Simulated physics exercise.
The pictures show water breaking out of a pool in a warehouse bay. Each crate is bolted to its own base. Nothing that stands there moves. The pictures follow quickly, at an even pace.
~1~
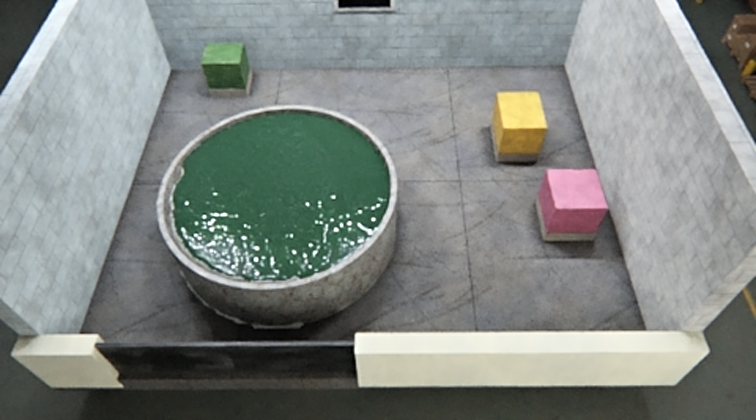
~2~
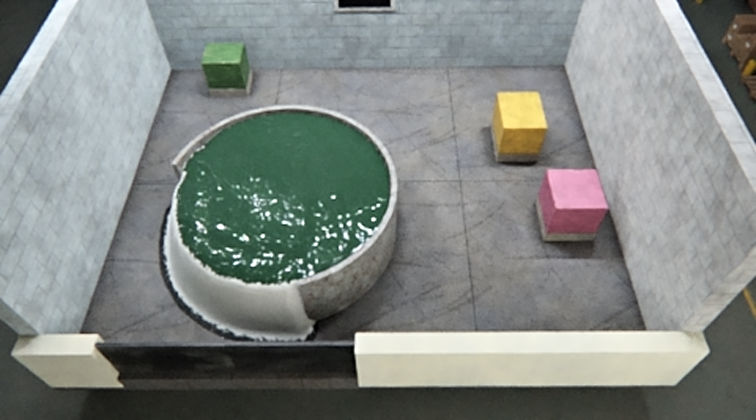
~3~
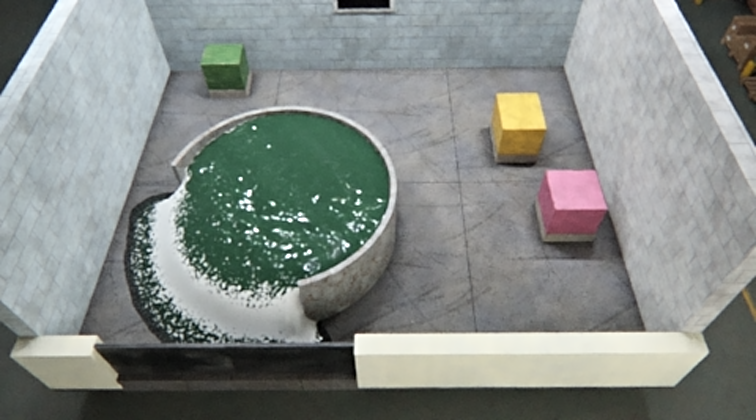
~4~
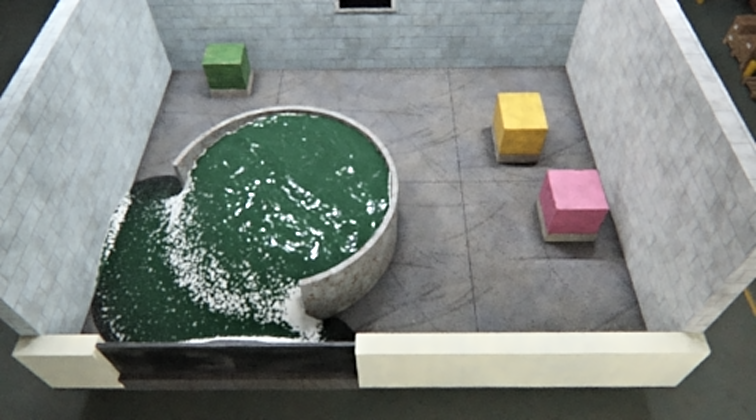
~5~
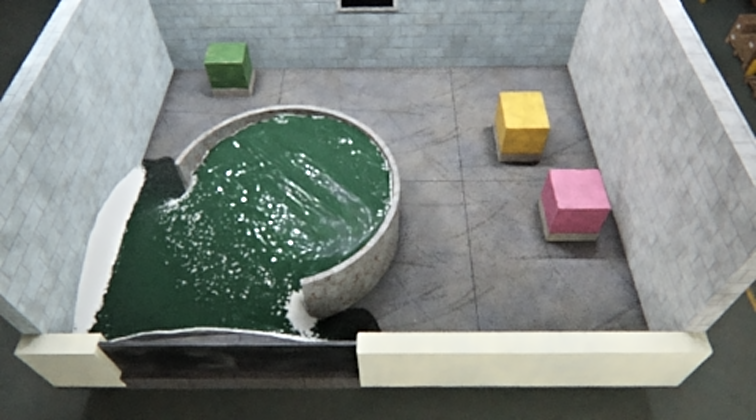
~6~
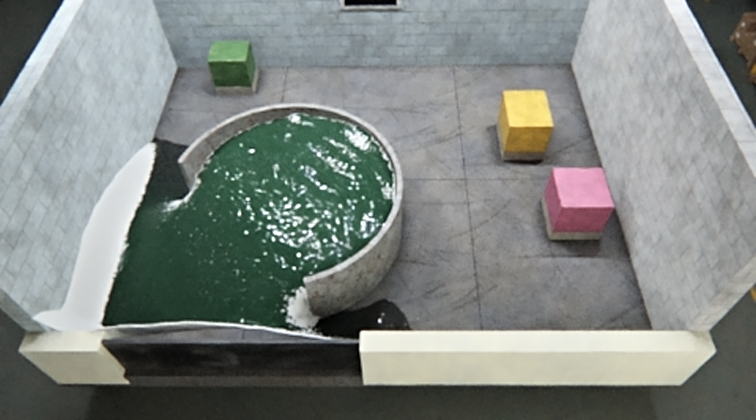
A warehouse bay with pale block walls and a grey floor is seen from above. A round, stone-rimmed pool of green liquid stands left of centre, with a green block behind it and yellow and pink blocks on the right. The pool's front-left side opens, and foaming liquid pours out, spreads to the left wall and low front barrier, and washes up the wall as the view shifts slightly.
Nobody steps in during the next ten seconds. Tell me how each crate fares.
The pink crate is wetted; the green crate is wetted; the yellow crate is wetted.
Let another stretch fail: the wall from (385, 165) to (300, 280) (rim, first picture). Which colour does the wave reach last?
That is the green one.
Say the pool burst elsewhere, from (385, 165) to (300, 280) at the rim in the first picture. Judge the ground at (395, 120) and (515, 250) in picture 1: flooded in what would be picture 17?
As listed: Not flooded, wet.
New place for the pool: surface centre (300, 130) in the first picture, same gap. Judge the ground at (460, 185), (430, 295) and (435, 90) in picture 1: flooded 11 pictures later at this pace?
As listed: Free of water, under water, no water.
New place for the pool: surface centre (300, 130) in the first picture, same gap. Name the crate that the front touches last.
It is the yellow one.
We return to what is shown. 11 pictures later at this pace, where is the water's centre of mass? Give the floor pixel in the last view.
At about (240, 248).
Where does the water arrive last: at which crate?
The one in yellow.
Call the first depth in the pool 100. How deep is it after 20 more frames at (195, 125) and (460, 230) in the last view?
In that order: 14 and 2 per cent.
A moment on, water covers 40 % of the floor; the pink crate not reached, the green crate water round its plinth, the yellow crate not reached.
Next, water covers 55 % of the floor; the pink crate water round its plinth, the green crate water round its plinth, the yellow crate not reached.
Then, water covers 75 % of the floor; the pink crate water round its plinth, the green crate water round its plinth, the yellow crate water round its plinth.
Later, water covers 100 % of the floor; the pink crate water round its plinth, the green crate water round its plinth, the yellow crate water round its plinth.
In the end, water covers 100 % of the floor; the pink crate was topped, the green crate was topped, the yellow crate was topped.
